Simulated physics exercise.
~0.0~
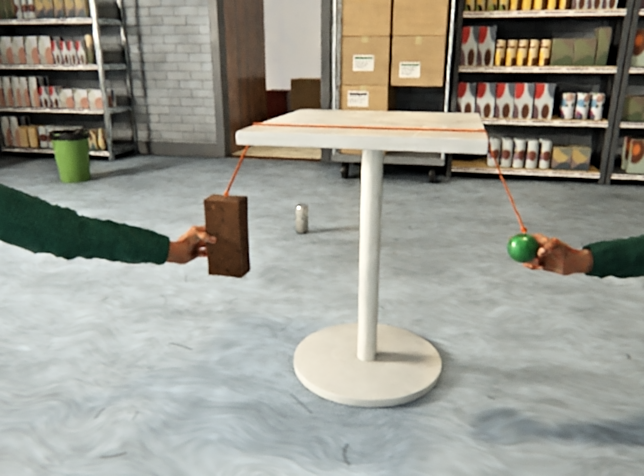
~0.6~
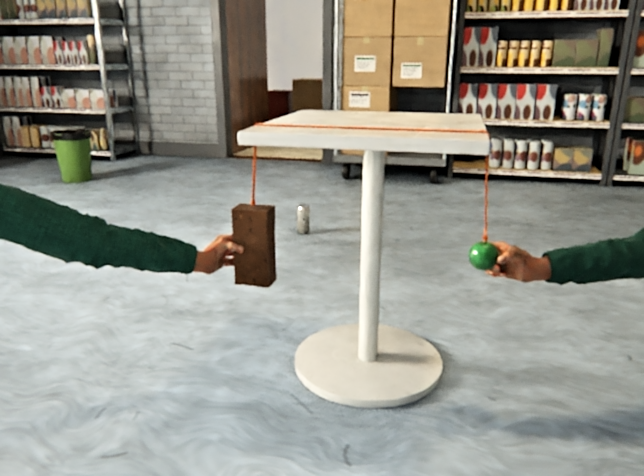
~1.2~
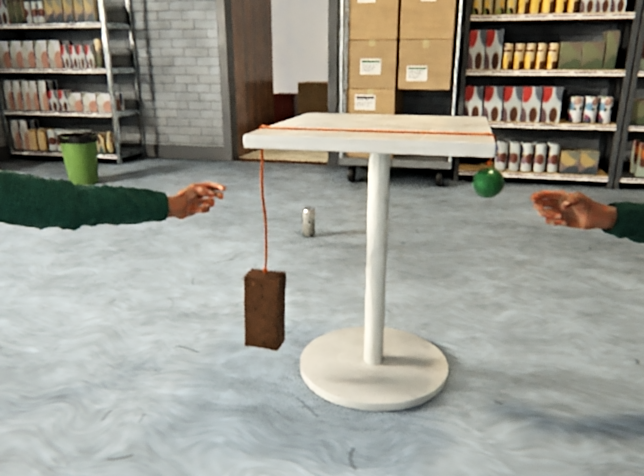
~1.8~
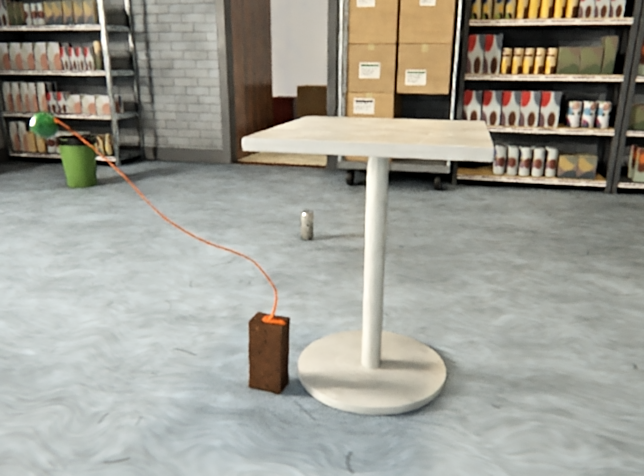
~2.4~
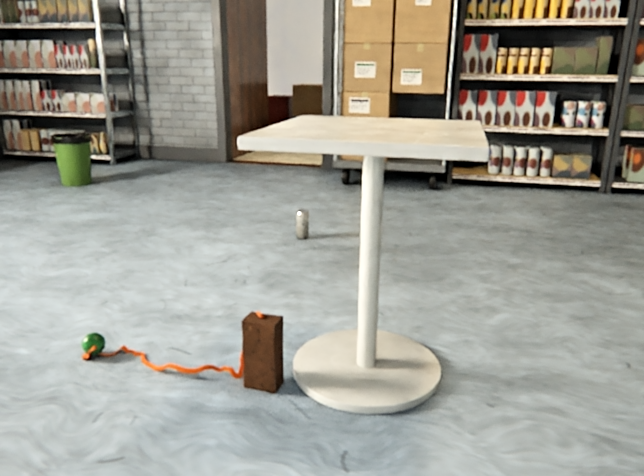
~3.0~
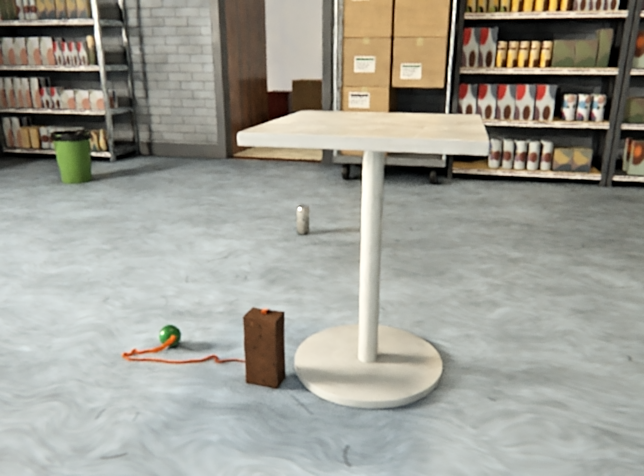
Two hands held a brown brick and a green apple tied to an orange ribbon across a white table, then let go; the brick dropped on the left, pulling the apple up and over, and both ended on the floor left of the table.
